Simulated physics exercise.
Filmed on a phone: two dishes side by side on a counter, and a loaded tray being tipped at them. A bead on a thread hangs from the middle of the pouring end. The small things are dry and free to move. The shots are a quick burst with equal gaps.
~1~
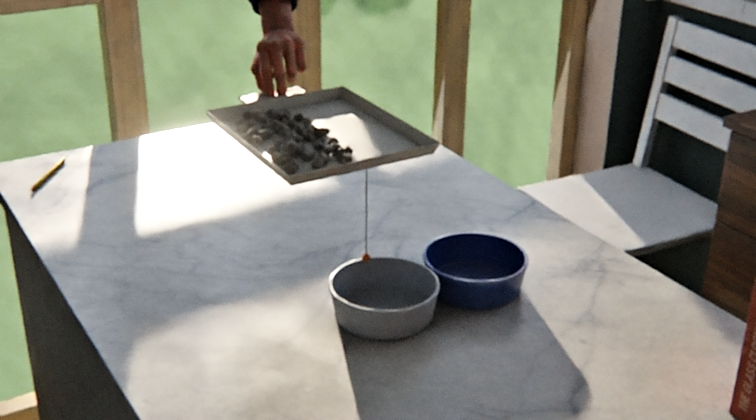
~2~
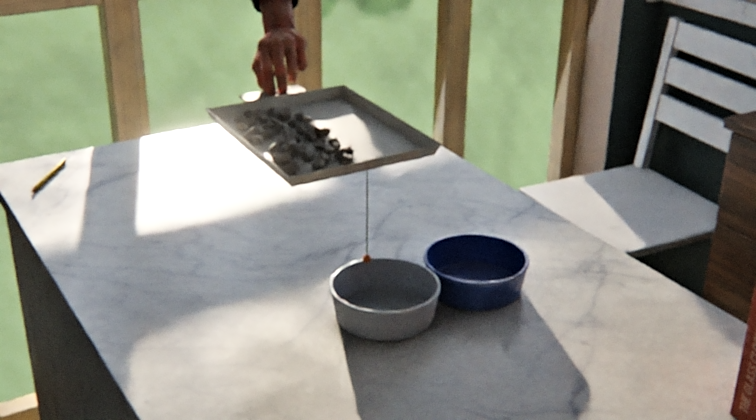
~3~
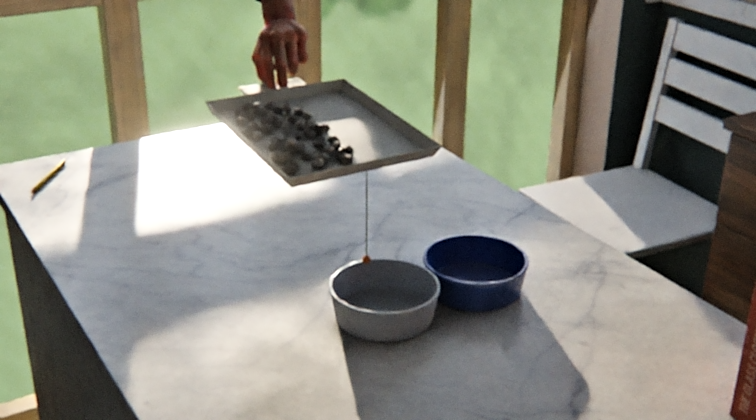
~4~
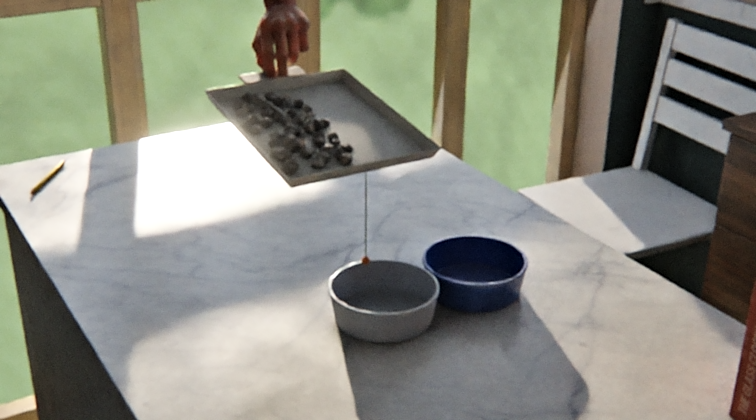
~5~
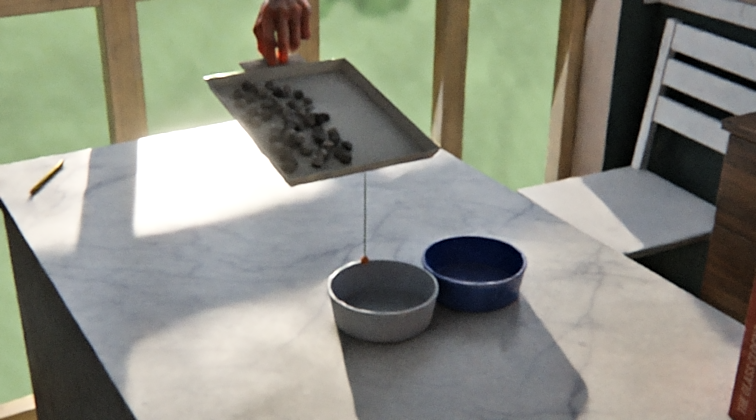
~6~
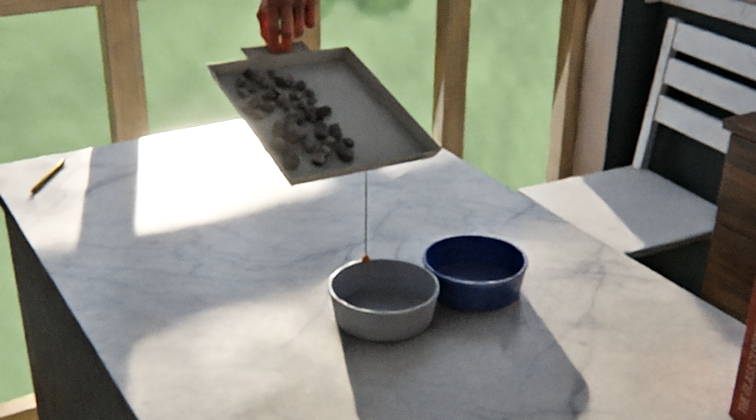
On a marble counter, a hand steadily raised the back of a tray of dark gravel above a gray dish and a blue one, tilting it more steeply while the bits stayed bunched along the left.
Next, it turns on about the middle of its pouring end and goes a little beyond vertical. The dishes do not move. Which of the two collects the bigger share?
Fuller: The left dish.
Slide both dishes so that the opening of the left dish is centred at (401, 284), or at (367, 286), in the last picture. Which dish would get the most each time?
First the left dish, then the left-hand dish.
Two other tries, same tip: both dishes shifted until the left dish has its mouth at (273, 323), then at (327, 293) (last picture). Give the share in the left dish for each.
About 10 and 40 per cent.
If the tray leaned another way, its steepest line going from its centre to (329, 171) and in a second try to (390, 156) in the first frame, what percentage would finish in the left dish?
First some 20, then 30 per cent.
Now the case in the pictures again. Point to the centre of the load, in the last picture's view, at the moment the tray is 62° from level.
Roughly at (360, 159).
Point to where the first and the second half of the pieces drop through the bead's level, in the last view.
Early half (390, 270), late half (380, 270).
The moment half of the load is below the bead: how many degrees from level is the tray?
At about 95°.
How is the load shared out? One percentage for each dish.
Left dish: 70 %, right dish: 20 %.
Just after the last frame, tray tipped steeply; the larger part on the tray; about a tenth in the air.
A moment on, tray tipped past a quarter turn; roughly half in the left dish; about a tenth in the right dish; about a tenth outside both; roughly a quarter in the air.
Further on, tray tipped past a quarter turn; roughly two thirds in the left dish; roughly a quarter in the right dish; about a tenth outside both.
When it is over, tray tipped past a quarter turn; roughly two thirds in the left dish; roughly a quarter in the right dish; about a tenth outside both.
